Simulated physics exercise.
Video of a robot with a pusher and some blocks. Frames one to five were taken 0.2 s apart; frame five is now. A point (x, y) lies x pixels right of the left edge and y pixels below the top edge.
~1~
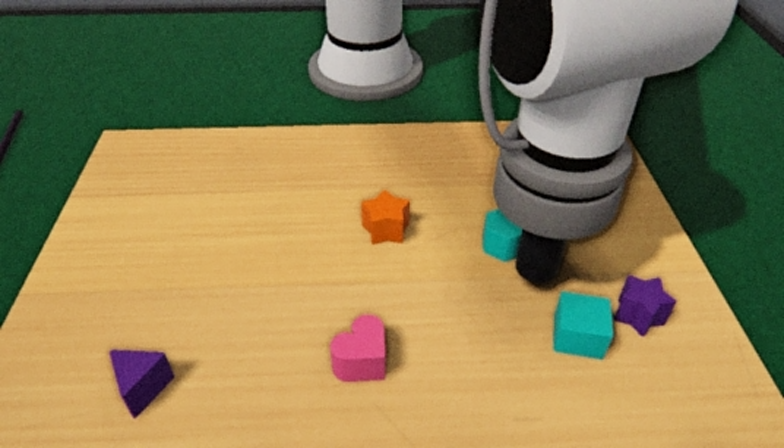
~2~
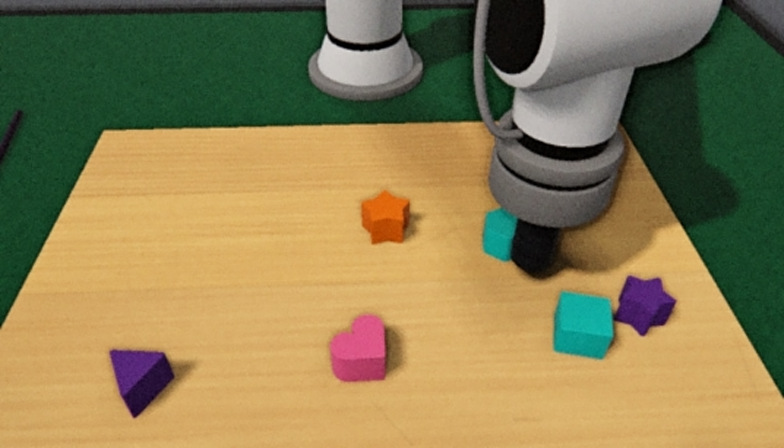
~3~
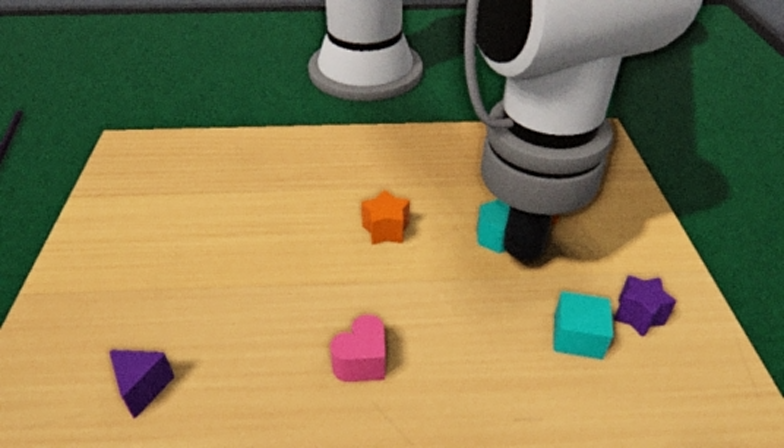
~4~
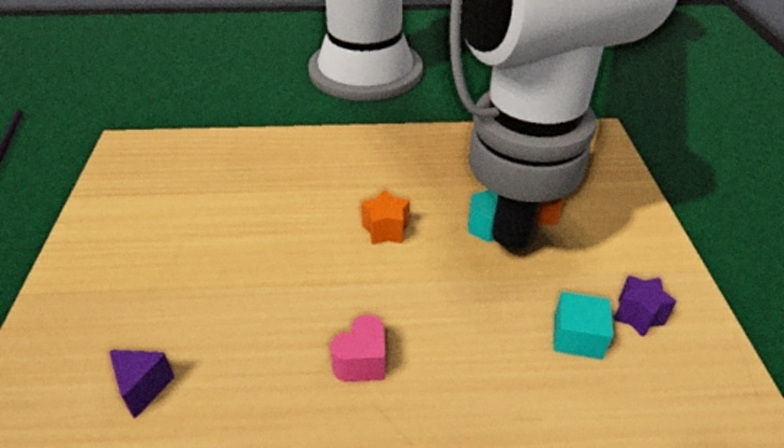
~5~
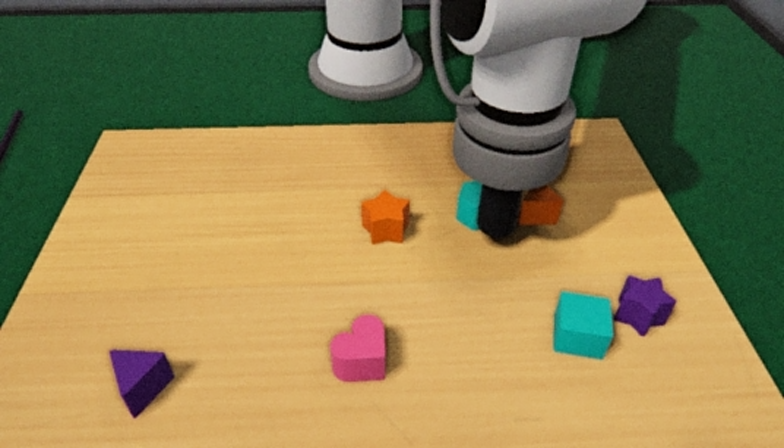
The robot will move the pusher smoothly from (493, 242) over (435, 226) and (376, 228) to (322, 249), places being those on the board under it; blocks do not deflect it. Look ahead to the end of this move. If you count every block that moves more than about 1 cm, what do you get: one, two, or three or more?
The number of blocks that move over 1 cm is two.
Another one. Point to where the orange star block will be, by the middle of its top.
I'd say the orange star block ends with its top centre at (281, 225).
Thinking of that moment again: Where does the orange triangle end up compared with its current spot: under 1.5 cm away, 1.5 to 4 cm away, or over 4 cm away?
The shift is below 1.5 cm.
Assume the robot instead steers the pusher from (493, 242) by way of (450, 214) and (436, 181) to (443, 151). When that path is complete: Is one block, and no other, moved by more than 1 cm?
Yes
What follows on the original path. One third of the way, pusher at (436, 210); turquoise hexagon at (466, 182), turned 35° clockwise.
Two thirds of the way, pusher at (376, 212); orange star block at (339, 210), turned 25° anticlockwise; turquoise hexagon at (466, 182), turned 35° clockwise.
At the end, pusher at (320, 233); orange star block at (281, 225), turned 15° anticlockwise; turquoise hexagon at (466, 182), turned 35° clockwise; orange triangle unmoved.
